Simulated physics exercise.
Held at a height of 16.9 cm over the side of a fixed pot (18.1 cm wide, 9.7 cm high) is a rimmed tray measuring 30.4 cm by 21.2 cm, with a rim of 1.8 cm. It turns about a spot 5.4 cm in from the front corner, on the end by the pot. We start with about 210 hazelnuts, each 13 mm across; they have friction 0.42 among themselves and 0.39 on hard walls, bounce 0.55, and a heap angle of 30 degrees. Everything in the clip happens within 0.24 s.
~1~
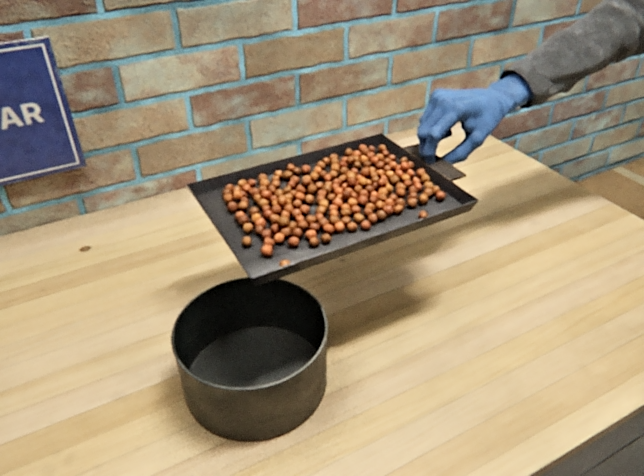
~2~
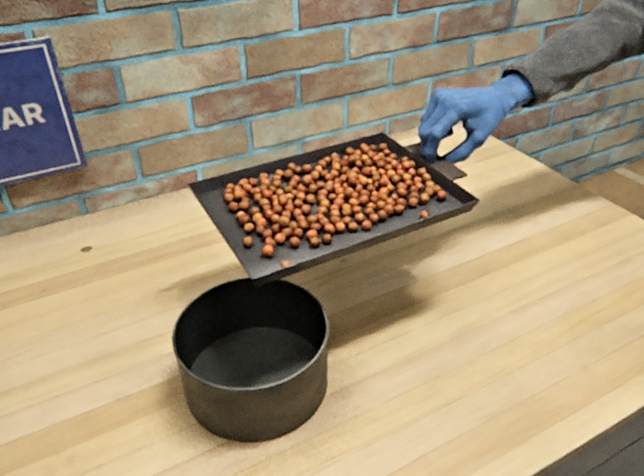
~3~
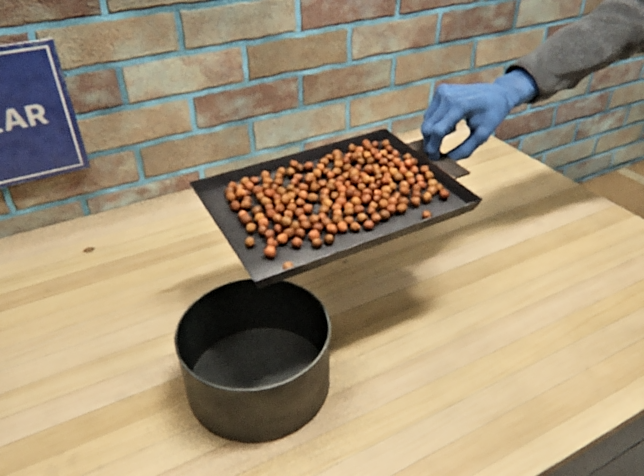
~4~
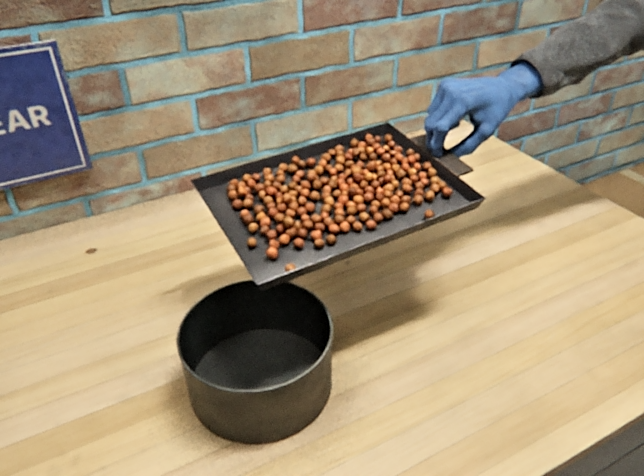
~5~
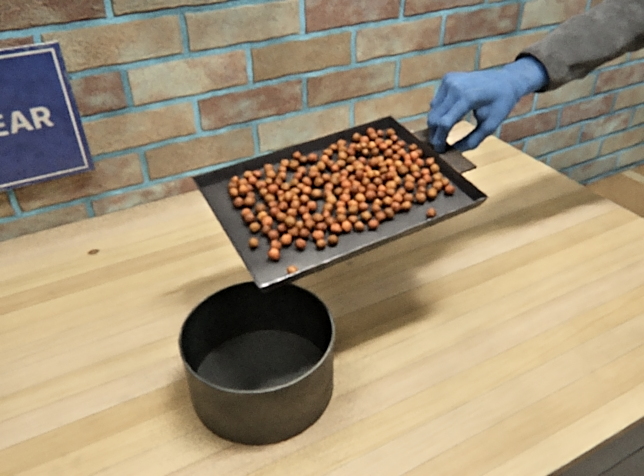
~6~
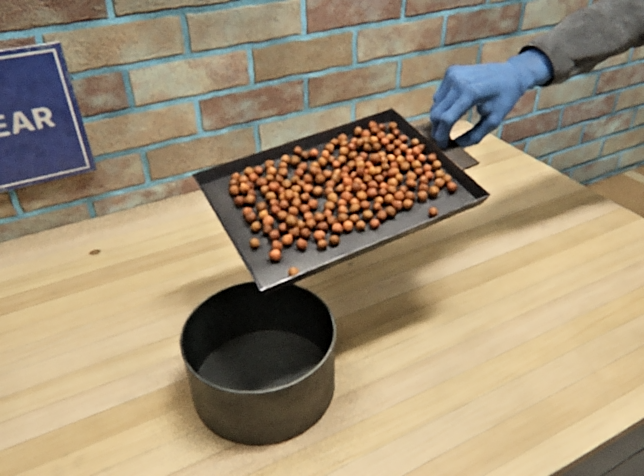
At first, a blue-gloved hand holds a dark rimmed tray of round brown nuts nearly level above a round black pot on a wooden table, before a brick wall. The hand then slowly raises the tray's far end, giving it a slight slant toward the pot, while the nuts stay spread across it.
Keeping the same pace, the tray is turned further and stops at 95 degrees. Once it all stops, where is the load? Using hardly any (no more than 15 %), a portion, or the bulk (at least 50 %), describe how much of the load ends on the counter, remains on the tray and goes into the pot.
Counter: A portion, left on the tray: Hardly any, pot: The bulk.
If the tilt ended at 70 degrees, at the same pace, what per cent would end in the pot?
Roughly 65 %.
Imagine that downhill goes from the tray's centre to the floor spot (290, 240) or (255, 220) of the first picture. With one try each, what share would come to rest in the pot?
Near 95 and 35 per cent, in that order.
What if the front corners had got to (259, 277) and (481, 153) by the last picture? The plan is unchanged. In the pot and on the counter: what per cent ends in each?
In the pot: 35 per cent; on the counter: 65 per cent.
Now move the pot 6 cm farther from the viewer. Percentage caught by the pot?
Share in pot: Approx. 35 %.
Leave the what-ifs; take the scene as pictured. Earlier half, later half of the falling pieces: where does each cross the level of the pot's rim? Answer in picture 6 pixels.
Earlier half at about (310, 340), later half at about (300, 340) in pixels.
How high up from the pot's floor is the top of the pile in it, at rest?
It stands at some 3.0 cm.
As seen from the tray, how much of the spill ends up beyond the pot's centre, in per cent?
Roughly 10 percent of the spill.
Then, 0.72 s after the last picture, tilt 50 degrees; the tray holds 100 %, the pot 0 %.
Then, 1.20 s after the last picture, tilt 76 degrees; the tray holds 55 %, the pot 20 %.
Then, 1.74 s after the last picture, tilt 95 degrees; the tray holds 0 %, the pot 65 %.
In the end, counter 35 %, tray 0 %, pot 65 %.
